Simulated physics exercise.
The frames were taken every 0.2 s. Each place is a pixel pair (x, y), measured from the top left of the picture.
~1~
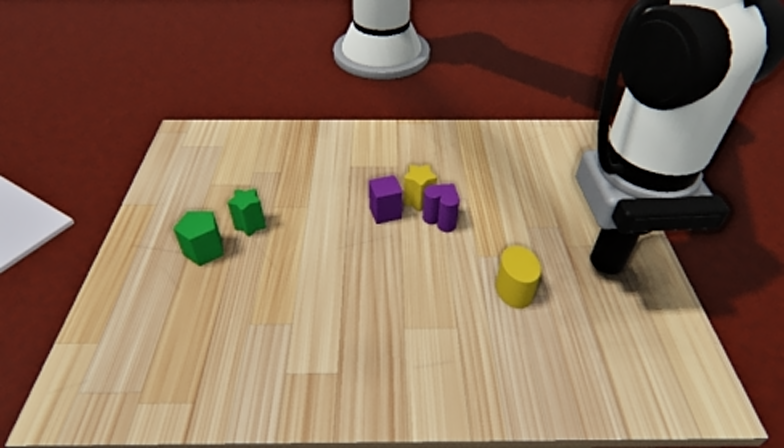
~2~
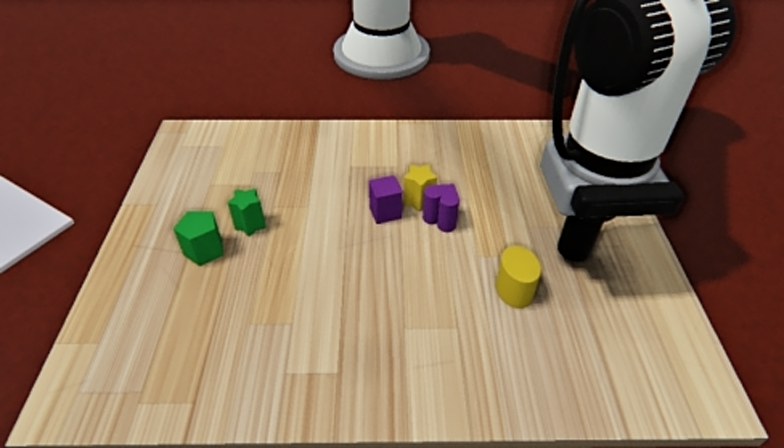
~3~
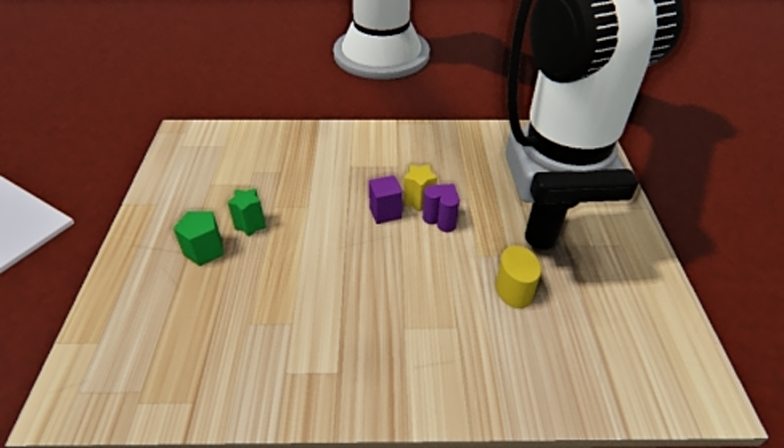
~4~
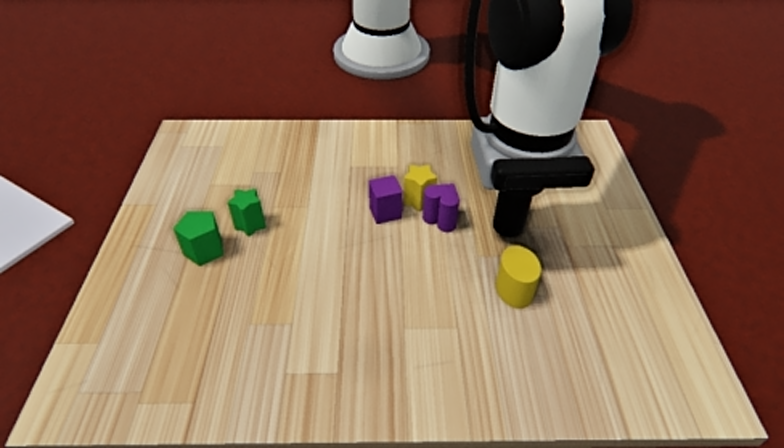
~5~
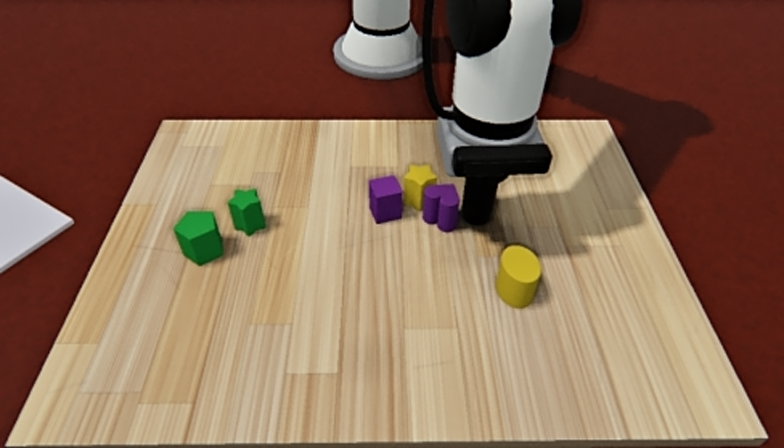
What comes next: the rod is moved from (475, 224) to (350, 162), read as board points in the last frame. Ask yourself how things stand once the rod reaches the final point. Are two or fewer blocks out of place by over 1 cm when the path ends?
I expect so.
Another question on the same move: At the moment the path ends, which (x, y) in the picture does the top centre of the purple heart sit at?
Put as a pixel place, it's (417, 192).
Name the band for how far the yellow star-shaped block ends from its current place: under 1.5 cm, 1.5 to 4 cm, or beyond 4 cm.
Distance: More than 4 cm.
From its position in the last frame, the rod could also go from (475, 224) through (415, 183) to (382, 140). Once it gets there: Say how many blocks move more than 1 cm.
Two blocks, no more.
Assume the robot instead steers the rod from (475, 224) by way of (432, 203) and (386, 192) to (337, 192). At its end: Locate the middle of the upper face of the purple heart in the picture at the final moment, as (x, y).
Final place: (419, 193).
What follows on the original path. One third of the way, rod at (429, 192); purple square block at (383, 186), turned 15° clockwise; yellow star-shaped block at (400, 166); purple heart at (417, 192), turned 45° anticlockwise.
Two thirds of the way, rod at (387, 172); purple square block at (383, 186), turned 15° clockwise; yellow star-shaped block at (360, 156), turned 60° anticlockwise; purple heart at (417, 192), turned 45° anticlockwise.
At the end, rod at (349, 153); purple square block at (383, 186), turned 15° clockwise; yellow star-shaped block at (340, 153), turned 115° anticlockwise; purple heart at (417, 192), turned 45° anticlockwise; yellow elliptical block in place.
